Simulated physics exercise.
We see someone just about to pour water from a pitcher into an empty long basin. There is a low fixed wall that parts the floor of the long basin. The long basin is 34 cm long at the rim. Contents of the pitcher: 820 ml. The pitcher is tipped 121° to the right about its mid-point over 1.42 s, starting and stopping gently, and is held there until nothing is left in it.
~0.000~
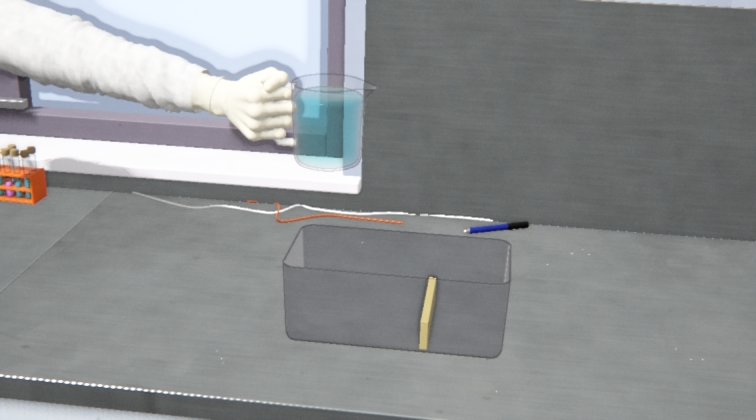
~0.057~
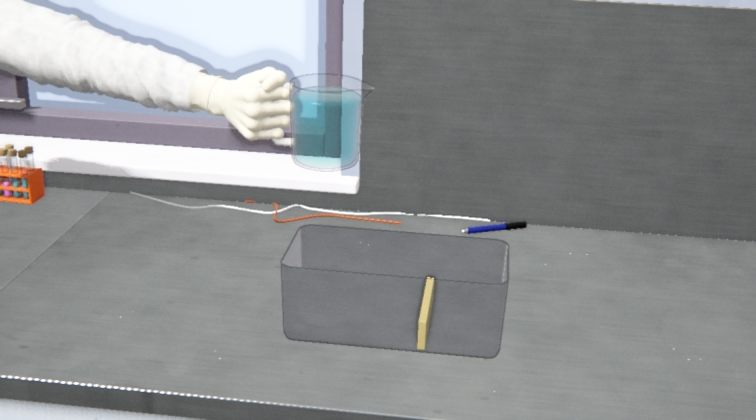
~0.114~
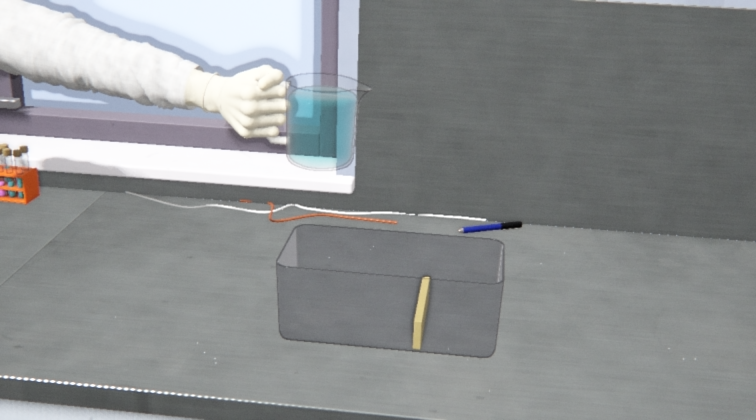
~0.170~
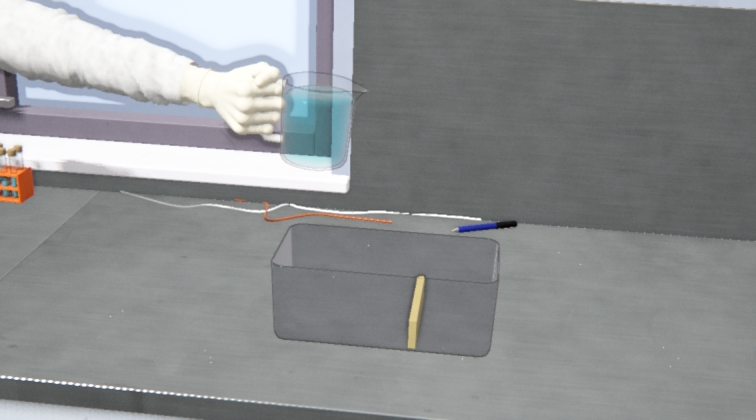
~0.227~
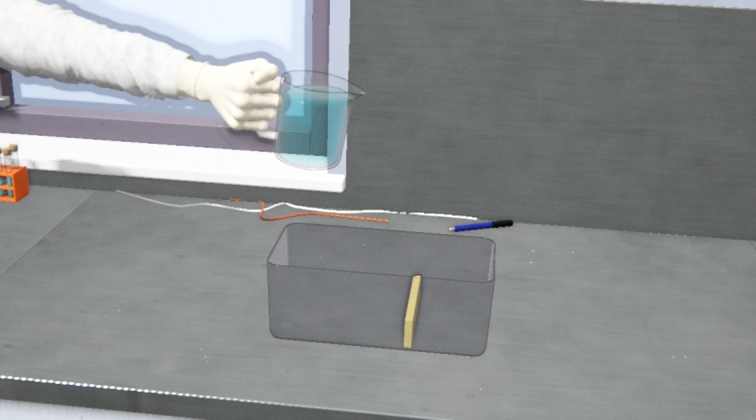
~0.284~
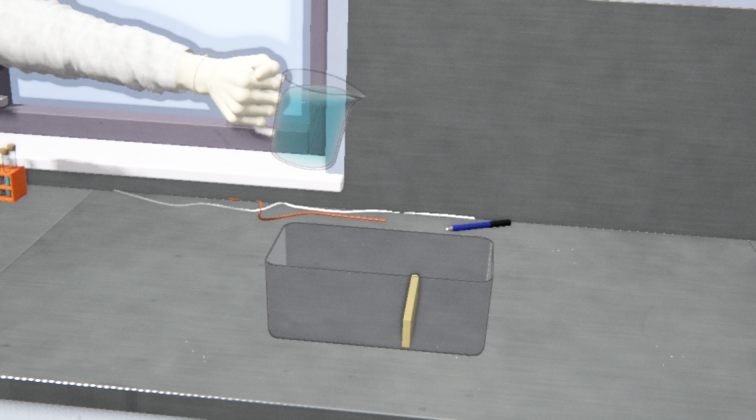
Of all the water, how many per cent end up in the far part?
Roughly 43 per cent.
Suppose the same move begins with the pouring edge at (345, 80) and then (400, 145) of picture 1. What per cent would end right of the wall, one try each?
Roughly 5 per cent the first time and 55 per cent the second.
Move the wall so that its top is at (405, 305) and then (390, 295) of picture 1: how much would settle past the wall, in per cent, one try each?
In turn about 75 and 90 per cent.
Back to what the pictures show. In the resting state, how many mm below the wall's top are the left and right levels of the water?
It's around 36 mm on the left side and around 30 mm on the right side.
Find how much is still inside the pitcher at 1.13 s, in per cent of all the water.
Share remaining: Approx. 14 %.
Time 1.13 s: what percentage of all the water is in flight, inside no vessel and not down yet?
Roughly 20 %.
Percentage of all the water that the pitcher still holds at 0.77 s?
About 74 per cent.
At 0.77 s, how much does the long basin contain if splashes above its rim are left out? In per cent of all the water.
Roughly 6 per cent.
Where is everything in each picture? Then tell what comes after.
It leans 0°; its right rim is at (378, 87); the water meets the walls at (295, 92) and (365, 97); the long basin's rim runs from (293, 245) to (510, 263); the wall's top is at (429, 300), in the first frame.
It leans 0°; its right rim is at (376, 87); the water meets the walls at (293, 92) and (363, 96), in the second frame.
It leans 2°; its right rim is at (373, 88); the water meets the walls at (290, 91) and (359, 97), in the third frame.
It leans 4°; its right rim is at (369, 90); the water meets the walls at (286, 90) and (356, 96), in the fourth frame.
It leans 7°; its right rim is at (367, 92); the water meets the walls at (283, 90) and (354, 96), in the fifth frame.
It leans 12°; its right rim is at (367, 96); the water meets the walls at (282, 91) and (356, 97), in the sixth frame.
After 0.77 s the tilt is 69° and 75 per cent is still to pour, 1 is left of the wall and 5 right of it.
After 1.13 s the tilt is 109° and 15 per cent is still to pour, 25 is left of the wall and 40 right of it.
After 1.51 s the tilt is 121° and 0 per cent is still to pour, 54 is left of the wall and 43 right of it.
After 1.92 s the tilt is 121° and 0 per cent is still to pour, 54 is left of the wall and 43 right of it.
In the end 54 per cent lies left of the wall, 43 right of it and 2 outside.
